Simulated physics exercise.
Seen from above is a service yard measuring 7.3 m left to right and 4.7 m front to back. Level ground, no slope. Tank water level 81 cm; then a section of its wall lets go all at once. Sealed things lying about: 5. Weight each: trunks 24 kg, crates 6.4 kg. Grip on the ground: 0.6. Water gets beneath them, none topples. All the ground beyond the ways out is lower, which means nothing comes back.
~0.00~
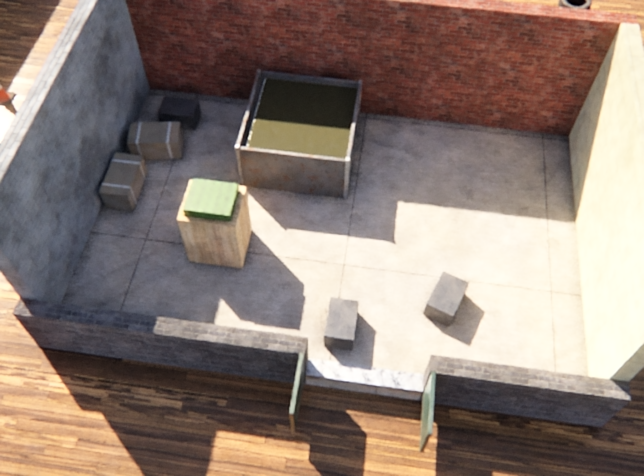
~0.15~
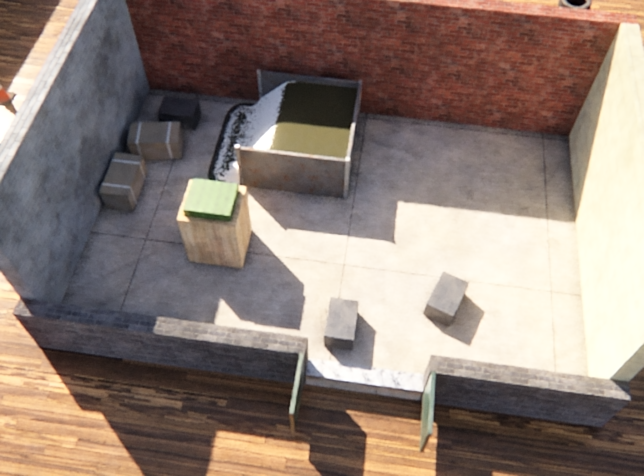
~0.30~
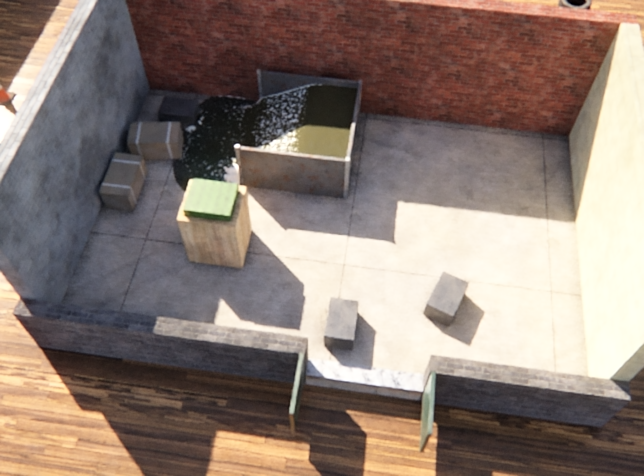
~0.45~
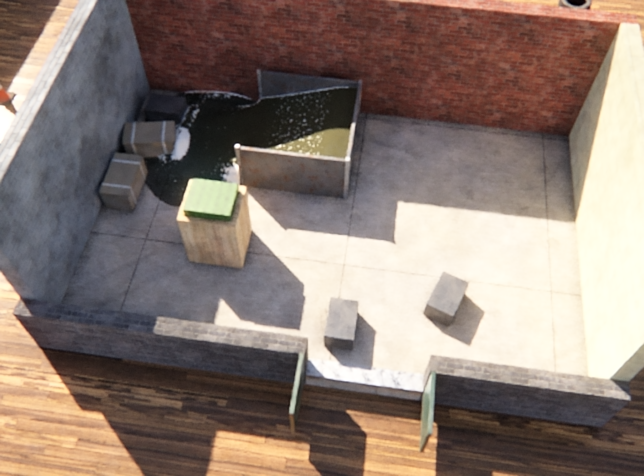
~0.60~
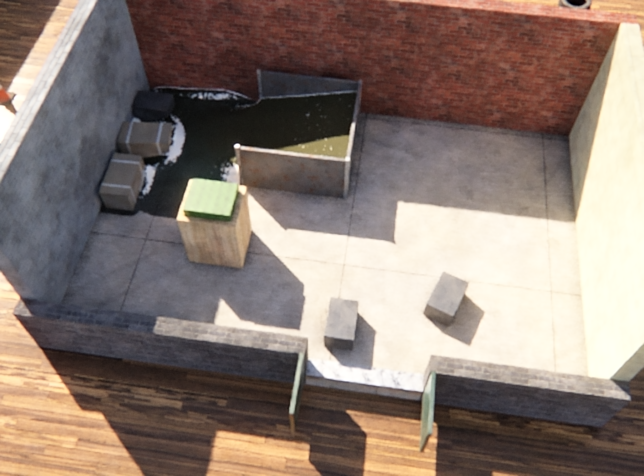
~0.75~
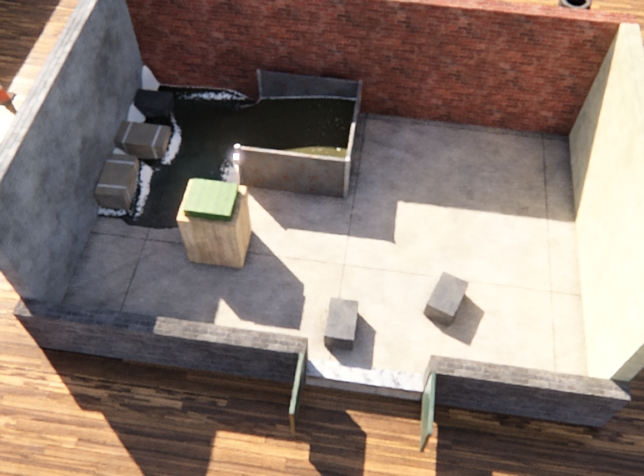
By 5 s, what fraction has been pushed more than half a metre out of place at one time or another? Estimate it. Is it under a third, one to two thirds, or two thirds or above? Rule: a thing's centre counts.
It is two thirds or above.
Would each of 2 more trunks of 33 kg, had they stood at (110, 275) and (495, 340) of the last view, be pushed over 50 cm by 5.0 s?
Listed in order, the answers are beyond half a metre followed by inside half a metre.
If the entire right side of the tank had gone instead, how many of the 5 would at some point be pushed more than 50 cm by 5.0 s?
Result: 2 of them.
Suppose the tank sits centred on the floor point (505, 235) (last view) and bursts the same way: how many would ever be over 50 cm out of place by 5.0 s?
4.
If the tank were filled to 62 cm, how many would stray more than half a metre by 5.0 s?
Under that setup the answer is 4.
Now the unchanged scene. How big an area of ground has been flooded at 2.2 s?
Roughly 11.0 m2.
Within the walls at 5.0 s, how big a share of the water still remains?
Close to 100 in a hundred parts remain.
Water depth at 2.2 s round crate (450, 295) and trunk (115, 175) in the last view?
First about 0 cm, second about 16 cm.
After 1.1 s 0 of 5 are over 50 cm from their spots; 3 afloat.
After 2.2 s 3 of 5 are over 50 cm from their spots; 2 afloat.
After 3.5 s 4 of 5 are over 50 cm from their spots; 3 afloat.
After 5.0 s 5 of 5 are over 50 cm from their spots, and 5 have been at some point; 3 afloat.
